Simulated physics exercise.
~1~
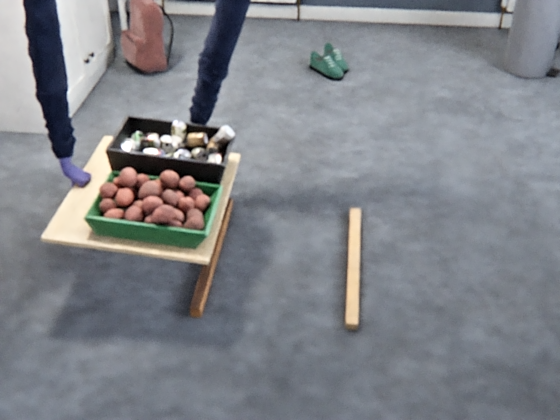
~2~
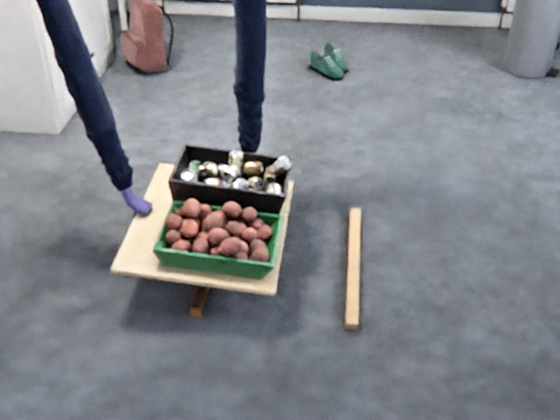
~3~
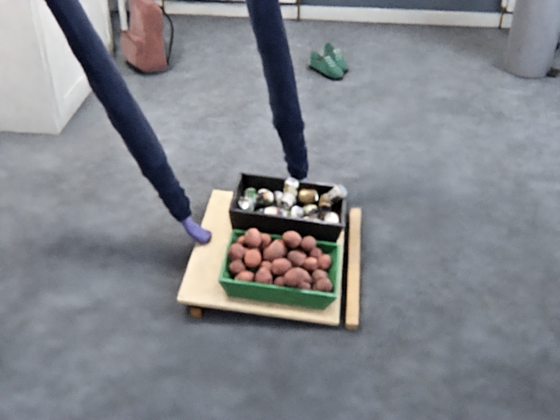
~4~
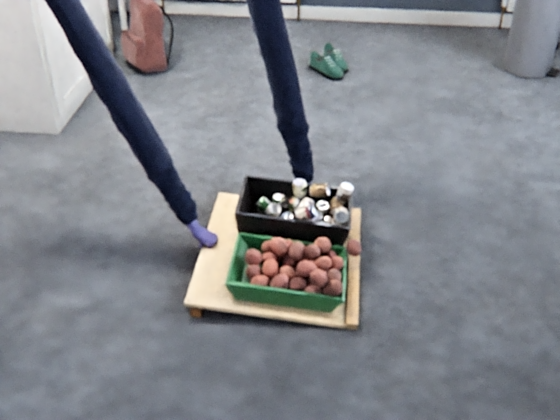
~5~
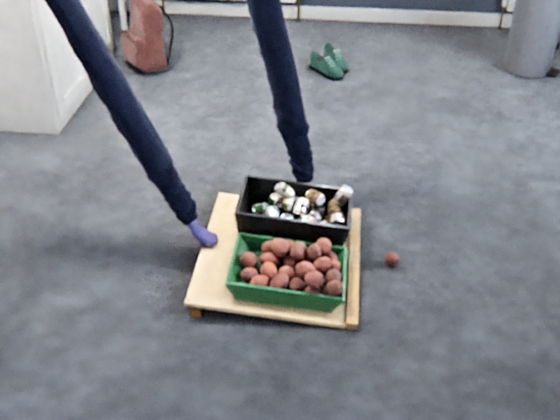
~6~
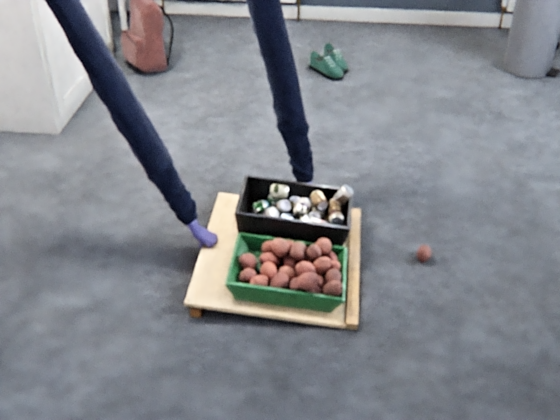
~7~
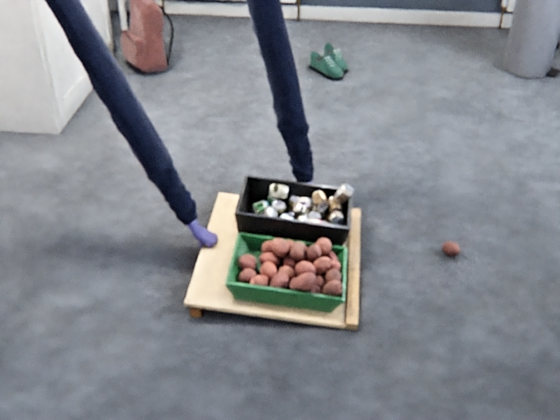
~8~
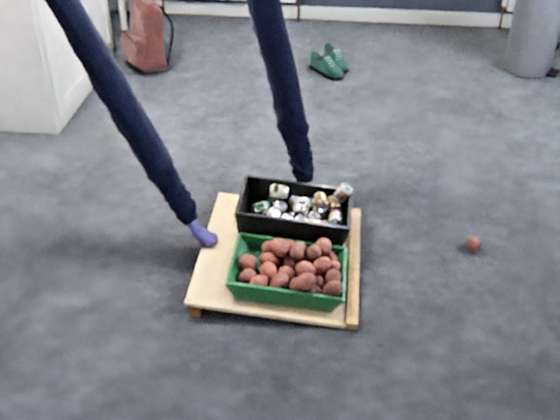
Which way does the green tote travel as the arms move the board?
It moves to the right, as the viewer sees it, until the board stops at the wooden strip.
In a room with a grey floor, seen from above and in front, two dark-sleeved arms, one ending in a purple hand, hold a pale wooden board at the left. On it sit a black tote of small cans and, nearer the viewer, a green tote of red potatoes, while a wooden strip lies on the floor to the right. The arms swing the board right and down until it stops against the strip. The load jolts, and one potato leaves the green tote over the strip. It travels away to the right across the floor, while the board and both totes stay still, the rest of the potatoes still aboard.
